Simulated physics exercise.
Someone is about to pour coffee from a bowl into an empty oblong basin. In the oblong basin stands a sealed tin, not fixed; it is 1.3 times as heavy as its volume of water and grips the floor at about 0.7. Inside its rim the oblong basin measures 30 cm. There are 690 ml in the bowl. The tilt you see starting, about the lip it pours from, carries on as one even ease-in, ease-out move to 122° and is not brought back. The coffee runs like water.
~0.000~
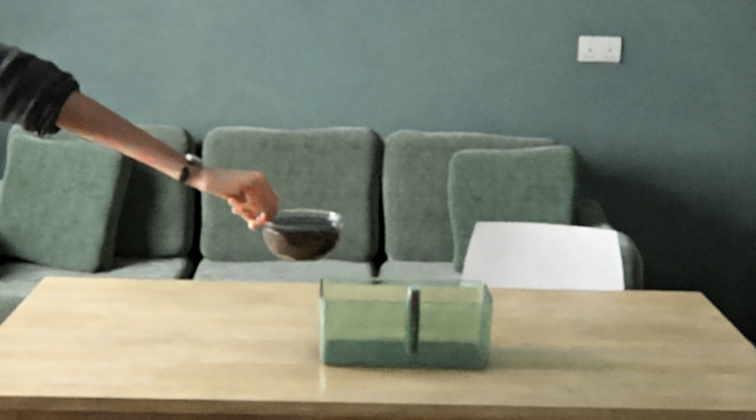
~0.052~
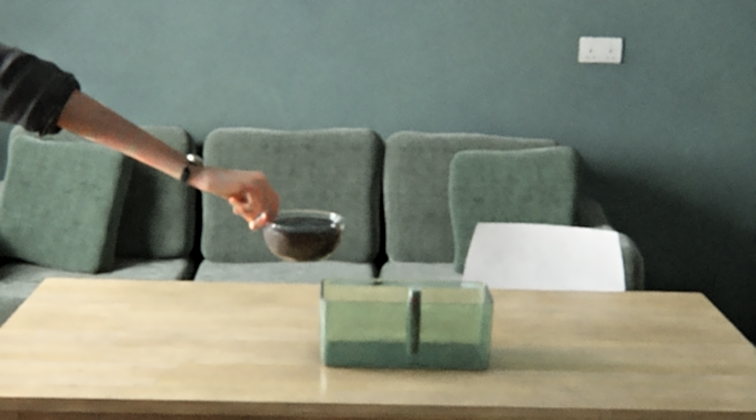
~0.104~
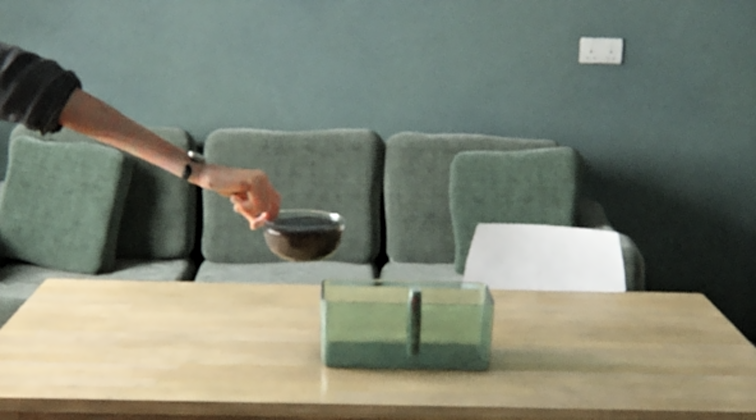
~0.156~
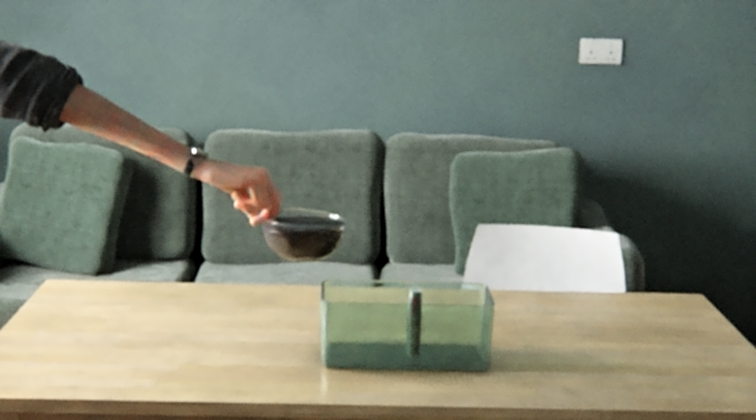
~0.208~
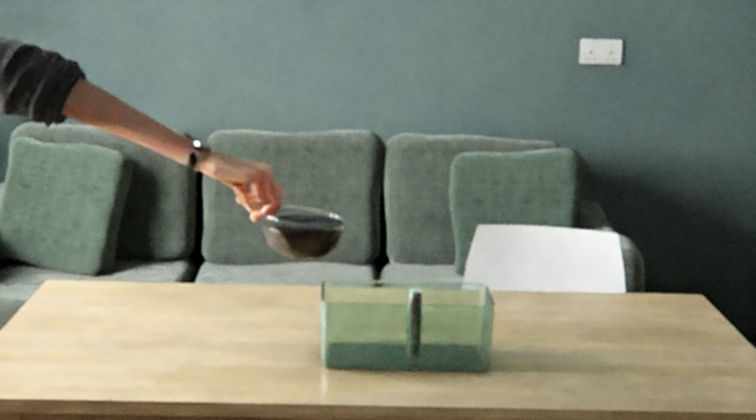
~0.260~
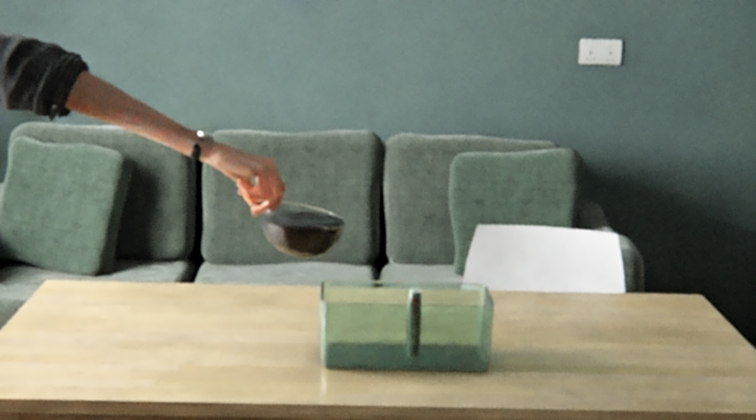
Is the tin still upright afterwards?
It goes over.
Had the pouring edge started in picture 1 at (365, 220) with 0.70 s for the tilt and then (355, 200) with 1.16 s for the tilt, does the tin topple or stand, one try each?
First it keeps standing; then it topples.
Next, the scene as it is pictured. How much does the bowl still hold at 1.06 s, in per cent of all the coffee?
About 0 per cent.
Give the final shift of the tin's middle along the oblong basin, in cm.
About 7.0 cm.
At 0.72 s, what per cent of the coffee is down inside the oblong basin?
Some 20 per cent.
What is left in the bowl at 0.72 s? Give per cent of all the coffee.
Near 38 in a hundred.
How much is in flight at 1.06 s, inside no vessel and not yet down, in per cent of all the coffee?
Some 7 per cent.
By 0.72 s the tilt is 72° and 38 per cent is still to pour; the tin stands where it began.
By 1.06 s the tilt is 112° and 0 per cent is still to pour; the tin leans 19°.
By 1.41 s the tilt is 122° and 0 per cent is still to pour; the tin lies on its side.
By 1.80 s the tilt is 122° and 0 per cent is still to pour; the tin lies on its side.
At rest the tin lies on its side.
